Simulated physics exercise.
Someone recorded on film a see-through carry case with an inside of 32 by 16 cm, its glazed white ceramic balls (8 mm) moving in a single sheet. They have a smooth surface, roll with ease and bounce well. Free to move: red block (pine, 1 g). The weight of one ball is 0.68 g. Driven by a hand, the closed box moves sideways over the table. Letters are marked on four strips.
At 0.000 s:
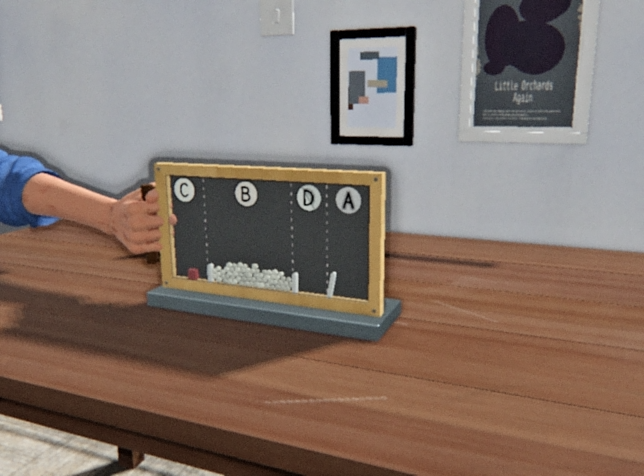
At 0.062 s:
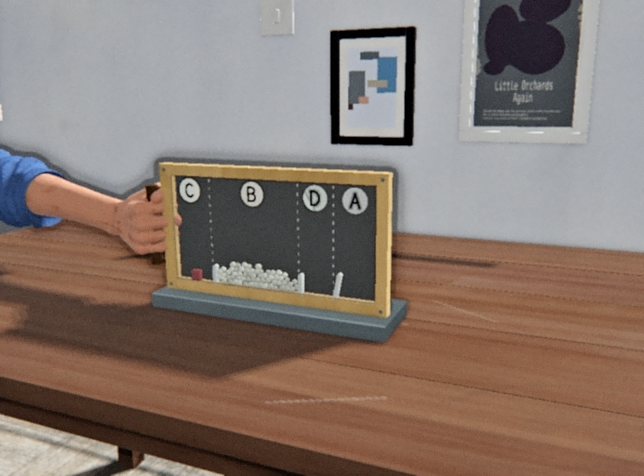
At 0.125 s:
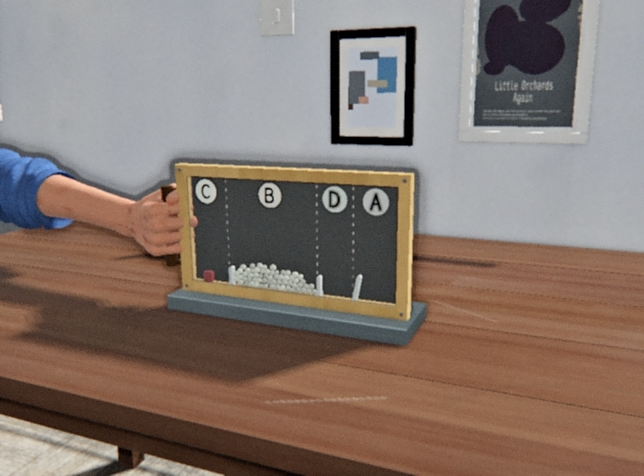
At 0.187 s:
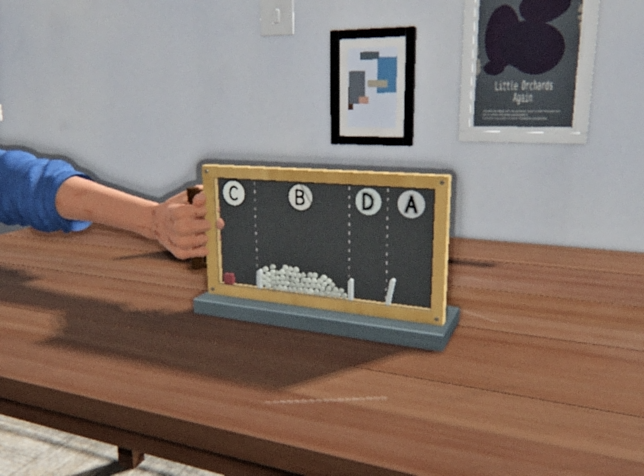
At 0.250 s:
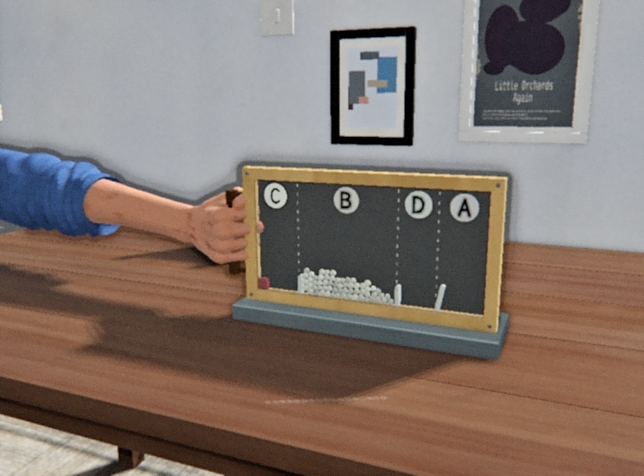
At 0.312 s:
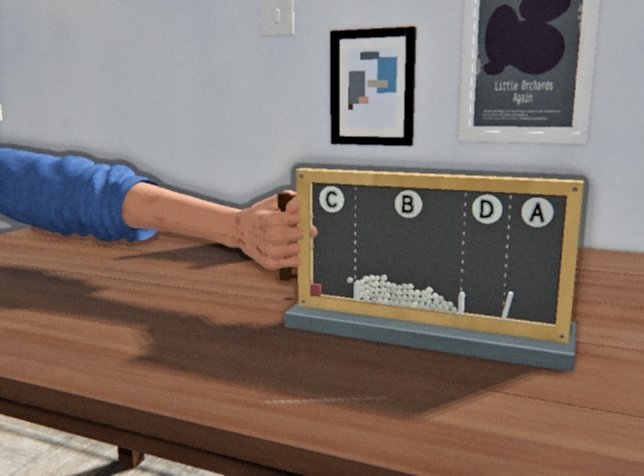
Framed clear-fronted case of white balls and a red block sliding right across a wooden table, pushed by a blue-sleeved hand.
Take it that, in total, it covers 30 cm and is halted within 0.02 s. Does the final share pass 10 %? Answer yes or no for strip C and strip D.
Strip C no, strip D yes.
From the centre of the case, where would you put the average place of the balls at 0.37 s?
About 2 cm left and 6 cm below.
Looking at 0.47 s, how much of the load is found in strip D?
The share there is some 20 per cent.
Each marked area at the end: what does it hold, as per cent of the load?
Strip A: 10; strip B: 70; strip C: 0; strip D: 20.
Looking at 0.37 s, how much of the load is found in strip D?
It comes to roughly 0 %.
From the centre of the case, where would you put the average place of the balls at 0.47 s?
Some 2 cm right and 5 cm below.
After 0.37 s, it is 30 cm to the right; the balls' middle is 2 cm left of and 6 cm below the centre; B 100 %.
After 0.47 s, it is 30 cm to the right; the balls' middle is 2 cm right of and 5 cm below the centre; A 5 %, B 75 %, D 20 %.
After 0.62 s, it is 30 cm to the right; the balls' middle is 2 cm right of and 6 cm below the centre; A 10 %, B 65 %, D 20 %.
All still by 1.6 s, it is 30 cm to the right; A 10 %, B 70 %, C 0 %, D 20 %.
